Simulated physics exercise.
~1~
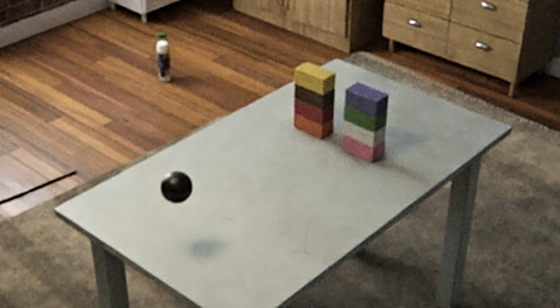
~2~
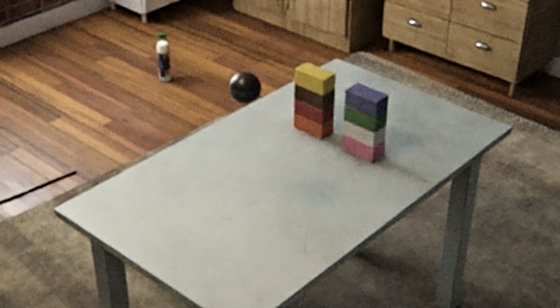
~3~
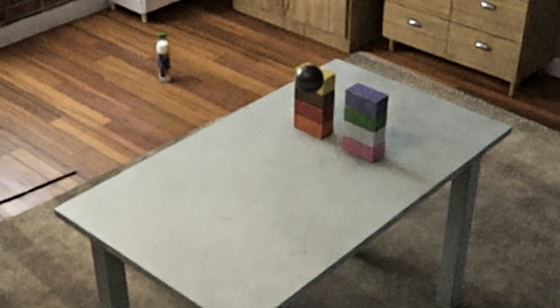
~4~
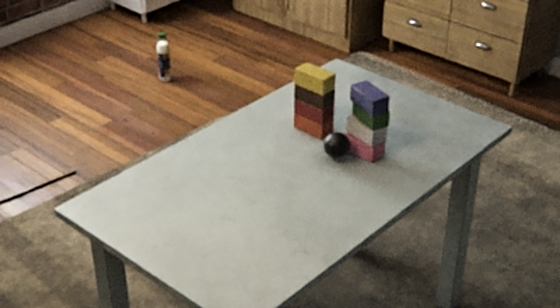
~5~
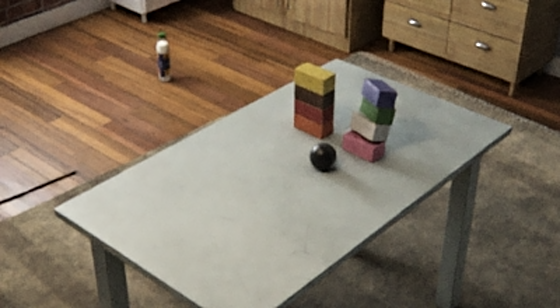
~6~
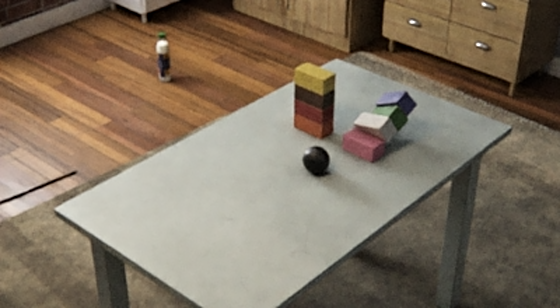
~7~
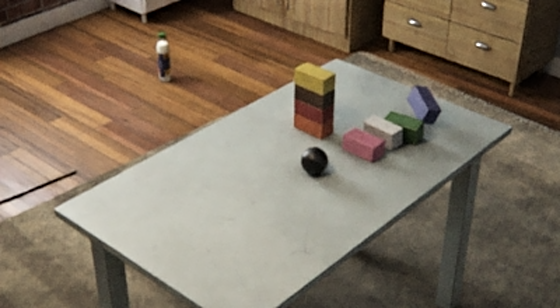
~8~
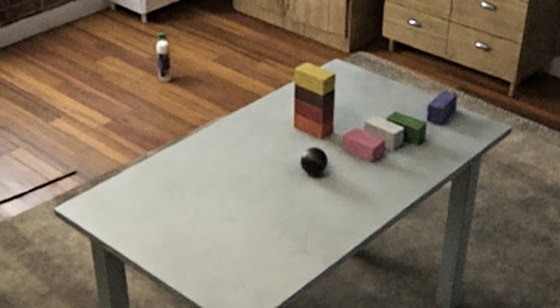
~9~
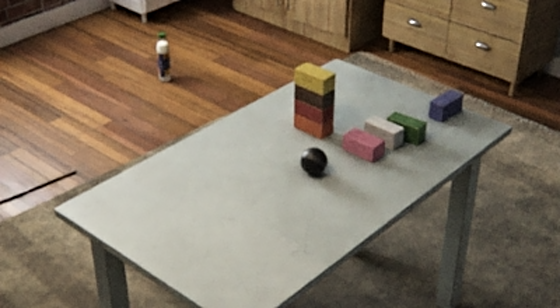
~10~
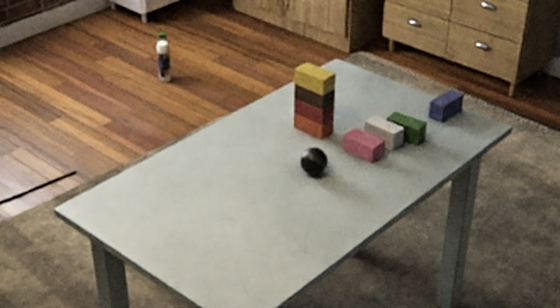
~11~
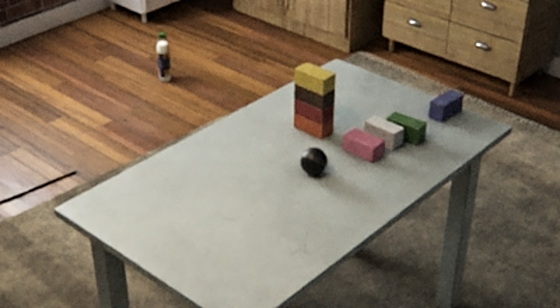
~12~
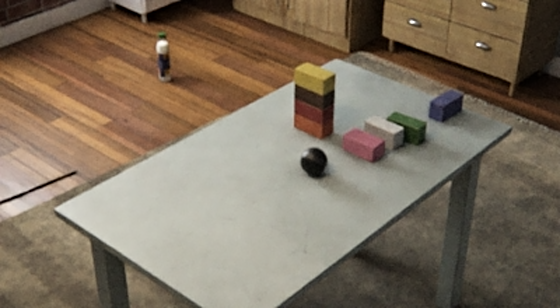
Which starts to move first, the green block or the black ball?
The black ball starts to move first, and the green block only begins to move once the ball has reached the stacks.
In this clip, a black ball flies over a table toward two stacks of colored blocks and drops beside the right one, whose white, green and blue blocks topple to the right and lie on the table, while the pink block and the left stack stay in place.
